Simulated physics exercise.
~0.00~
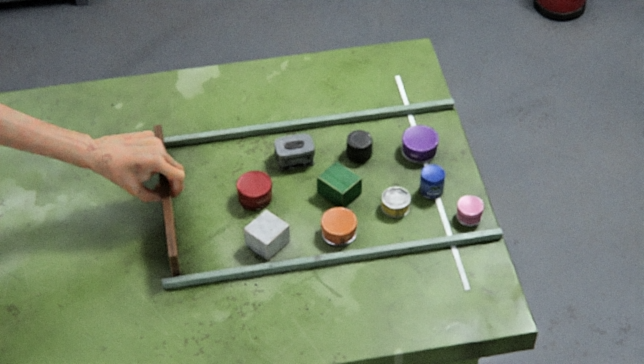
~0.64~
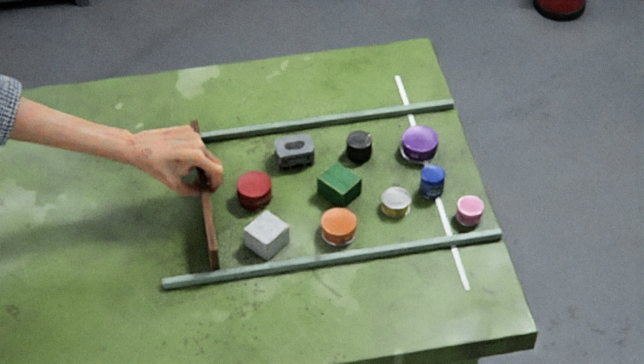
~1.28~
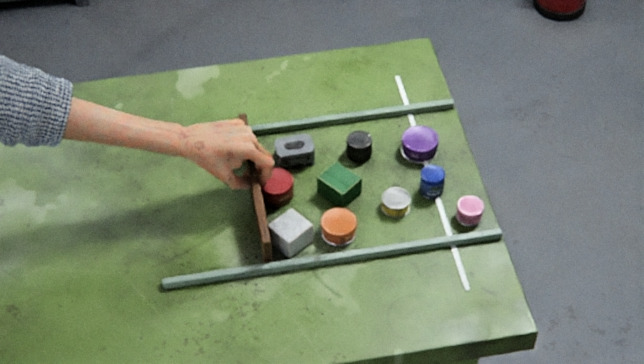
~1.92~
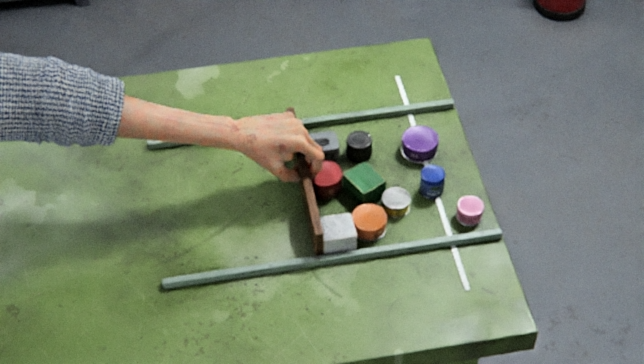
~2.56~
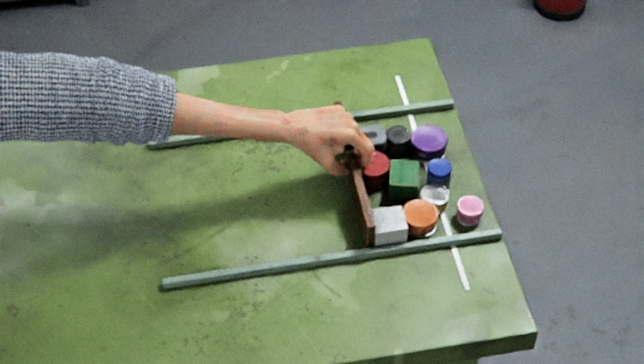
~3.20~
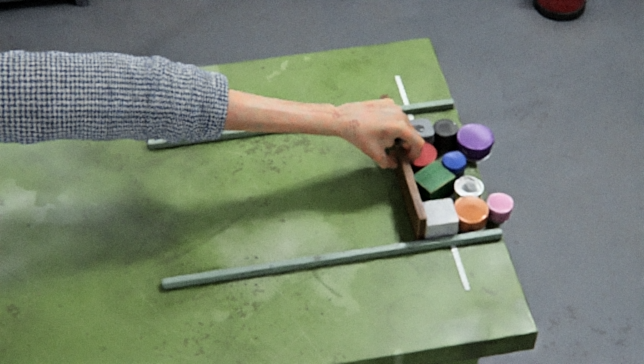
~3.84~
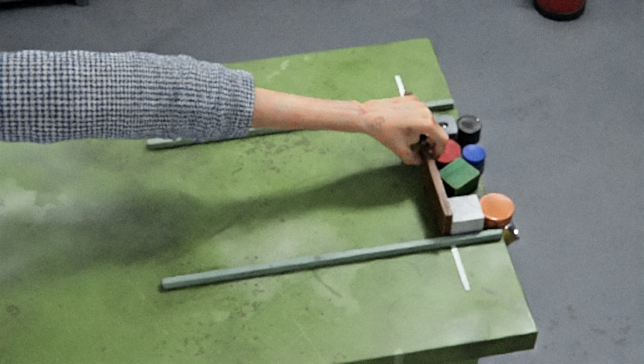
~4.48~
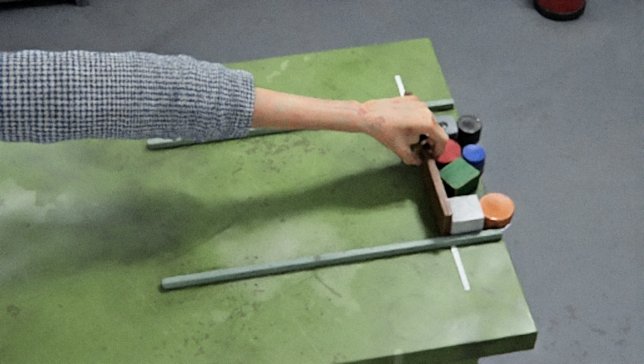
The clip opens on a green tabletop where small tins, pots and blocks lie scattered between two rails, with a hand holding an upright wooden board at their left. The hand slides the board to the right, reaching the red tin and the white block first and pushing them along. More pieces are gathered into a tight cluster, which moves across the white tape toward the table's edge. The purple tin, the pink tin and the yellow pot go over the edge. Finally the board stops around the tape and stays still, with the remaining pieces crowded at the edge.
